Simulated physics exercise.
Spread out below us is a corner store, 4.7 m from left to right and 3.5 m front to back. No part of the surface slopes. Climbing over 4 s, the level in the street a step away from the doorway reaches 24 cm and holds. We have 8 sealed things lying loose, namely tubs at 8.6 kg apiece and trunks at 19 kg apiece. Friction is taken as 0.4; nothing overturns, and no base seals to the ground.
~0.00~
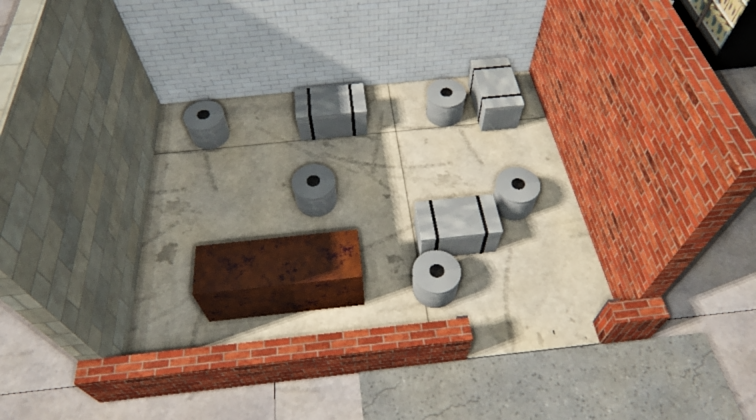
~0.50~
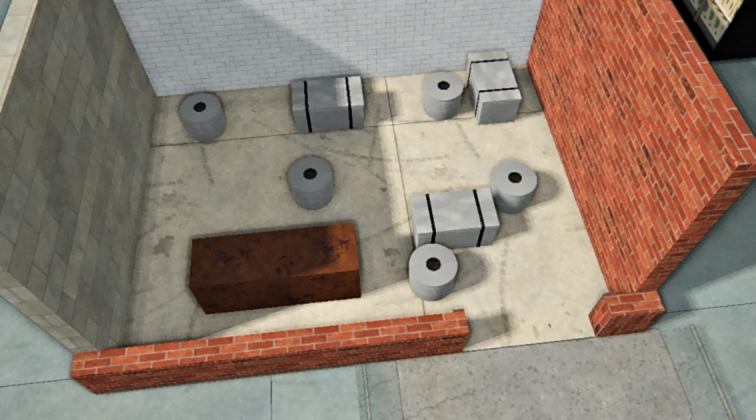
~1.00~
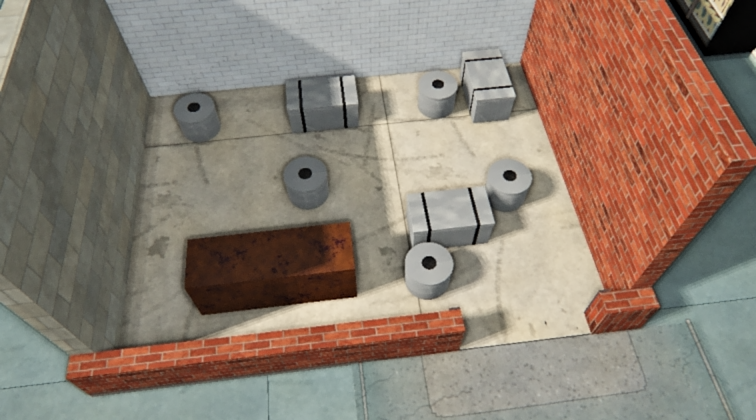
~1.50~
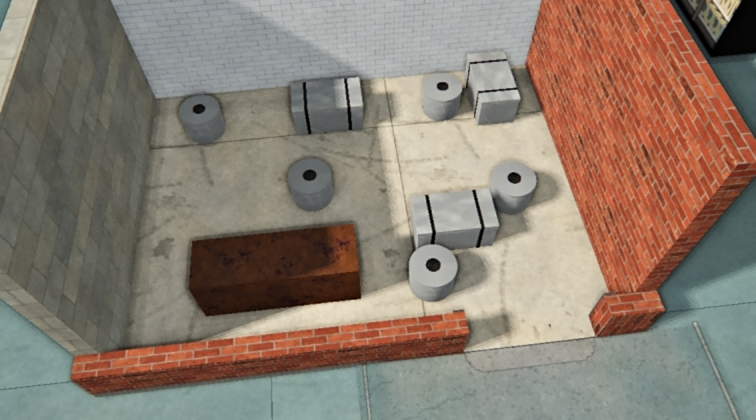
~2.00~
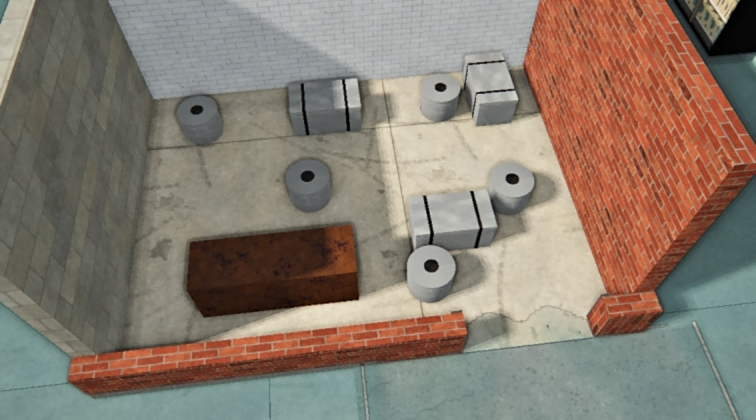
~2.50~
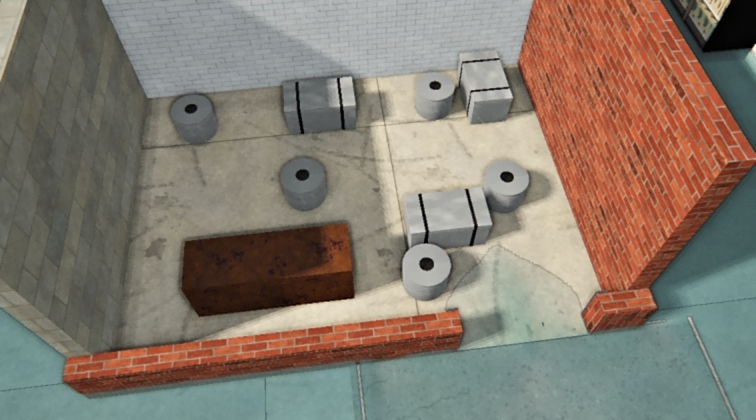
In a corner store, water spreads outside the brick walls, then enters through the gap.
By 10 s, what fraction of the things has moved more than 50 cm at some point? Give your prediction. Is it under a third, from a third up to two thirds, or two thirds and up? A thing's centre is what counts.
The share is two thirds and up.
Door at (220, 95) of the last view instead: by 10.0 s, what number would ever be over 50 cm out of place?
Then the count would be 5.
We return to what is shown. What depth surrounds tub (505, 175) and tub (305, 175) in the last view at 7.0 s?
I'd estimate 14 cm for the first and 2 cm for the second.
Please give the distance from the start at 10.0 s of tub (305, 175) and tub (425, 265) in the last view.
The first is 50 cm from its start, the second 20 cm.
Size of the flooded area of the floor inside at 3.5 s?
That flooded area is roughly 3.0 m2.
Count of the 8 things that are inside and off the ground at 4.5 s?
At that moment it comes to 0.
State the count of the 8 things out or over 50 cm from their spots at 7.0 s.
That would be 4.
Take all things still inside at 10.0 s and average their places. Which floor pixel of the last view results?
About (283, 191).
After 3.5 s 0 of 8 are over 50 cm from their spots; 0 afloat.
After 4.5 s 2 of 8 are over 50 cm from their spots; 0 afloat.
After 7.0 s 4 of 8 are over 50 cm from their spots; 4 afloat.
After 10.0 s 7 of 8 are over 50 cm from their spots, and 7 have been at some point; 7 afloat.
